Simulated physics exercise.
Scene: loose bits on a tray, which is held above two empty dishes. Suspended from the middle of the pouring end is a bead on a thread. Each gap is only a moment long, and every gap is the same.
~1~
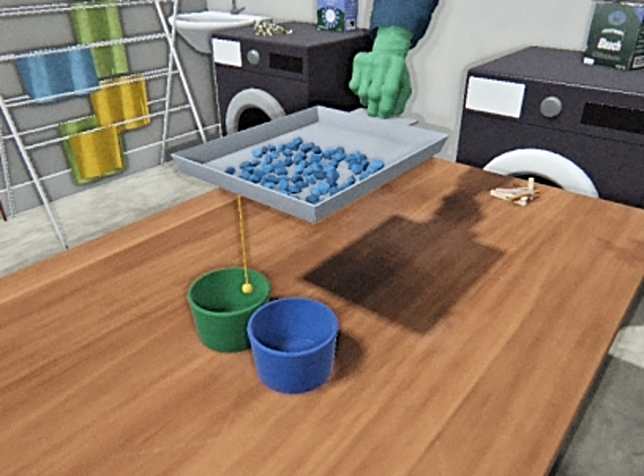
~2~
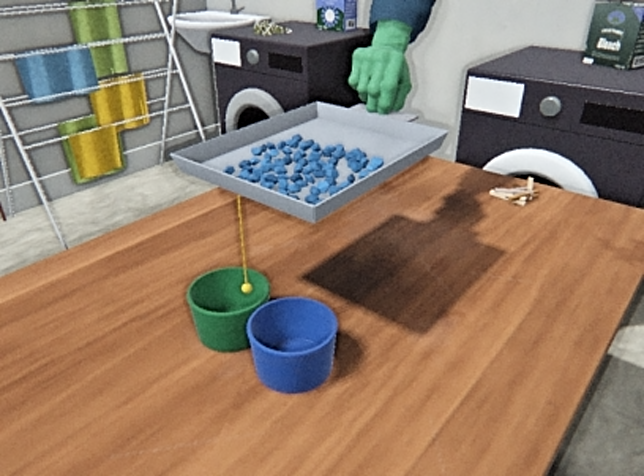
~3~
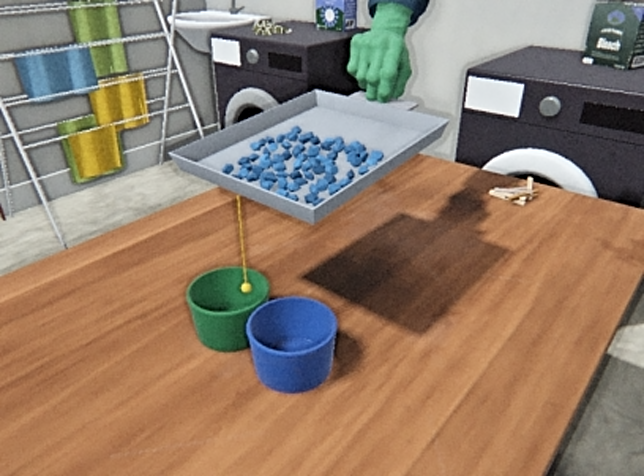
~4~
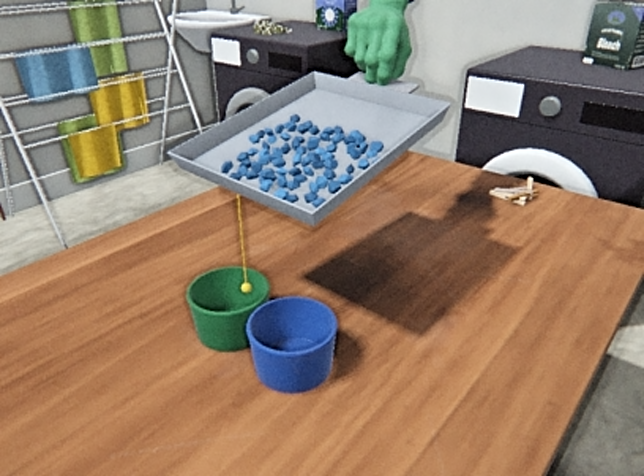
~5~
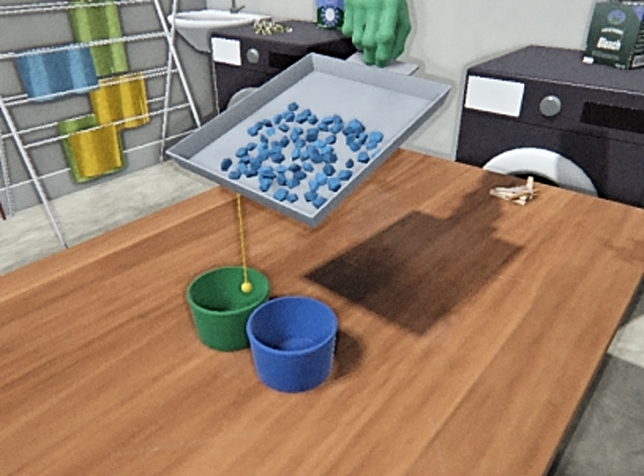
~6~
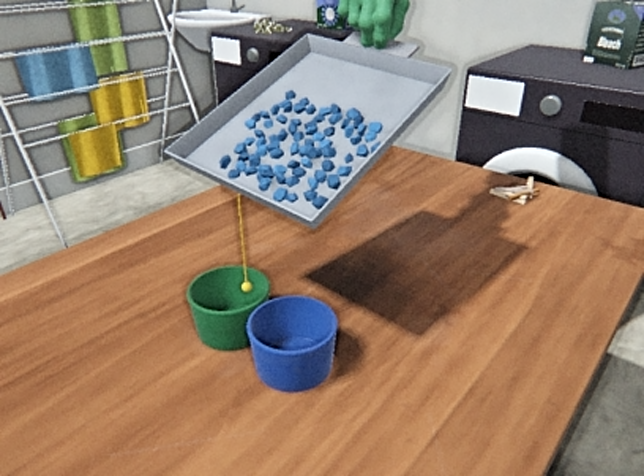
At first, a green-gloved hand holds a gray tray of blue stones nearly level above an empty green dish and an empty blue dish on a wooden table. The hand then gradually lifts the far end, tilting the tray clearly toward its lower right corner, while the yellow bead hangs still.
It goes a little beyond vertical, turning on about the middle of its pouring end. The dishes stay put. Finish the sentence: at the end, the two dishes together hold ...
... less than half of the load.
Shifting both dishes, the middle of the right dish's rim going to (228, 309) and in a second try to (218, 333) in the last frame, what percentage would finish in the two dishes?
Trial 1 about 30 %, trial 2 about 50 %.
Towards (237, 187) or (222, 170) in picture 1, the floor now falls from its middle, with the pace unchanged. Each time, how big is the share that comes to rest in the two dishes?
I'd expect around 10 in a hundred first and around 40 in a hundred second.
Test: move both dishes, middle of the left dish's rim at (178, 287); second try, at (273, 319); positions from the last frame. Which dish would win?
In the first position the right of the two, in the second the left of the two.
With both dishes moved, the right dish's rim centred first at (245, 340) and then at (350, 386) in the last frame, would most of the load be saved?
Try 1: A majority of it. Try 2: A majority of it.
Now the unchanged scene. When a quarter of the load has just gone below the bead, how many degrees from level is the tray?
The angle is around 105°.
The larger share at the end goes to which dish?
Observation: The one at right.
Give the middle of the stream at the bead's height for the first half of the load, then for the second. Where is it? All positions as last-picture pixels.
Starting near (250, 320), moving on to near (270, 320).
Just after the last frame, tray tipped steeply; every one on the tray.
A moment on, tray tipped past a quarter turn; roughly half on the tray; roughly a quarter outside both; roughly a third in the air.
Further on, tray tipped past a quarter turn; roughly a third in the right dish; roughly two thirds outside both.
When it is over, tray tipped past a quarter turn; roughly a third in the right dish; not one in the left dish; roughly two thirds outside both.
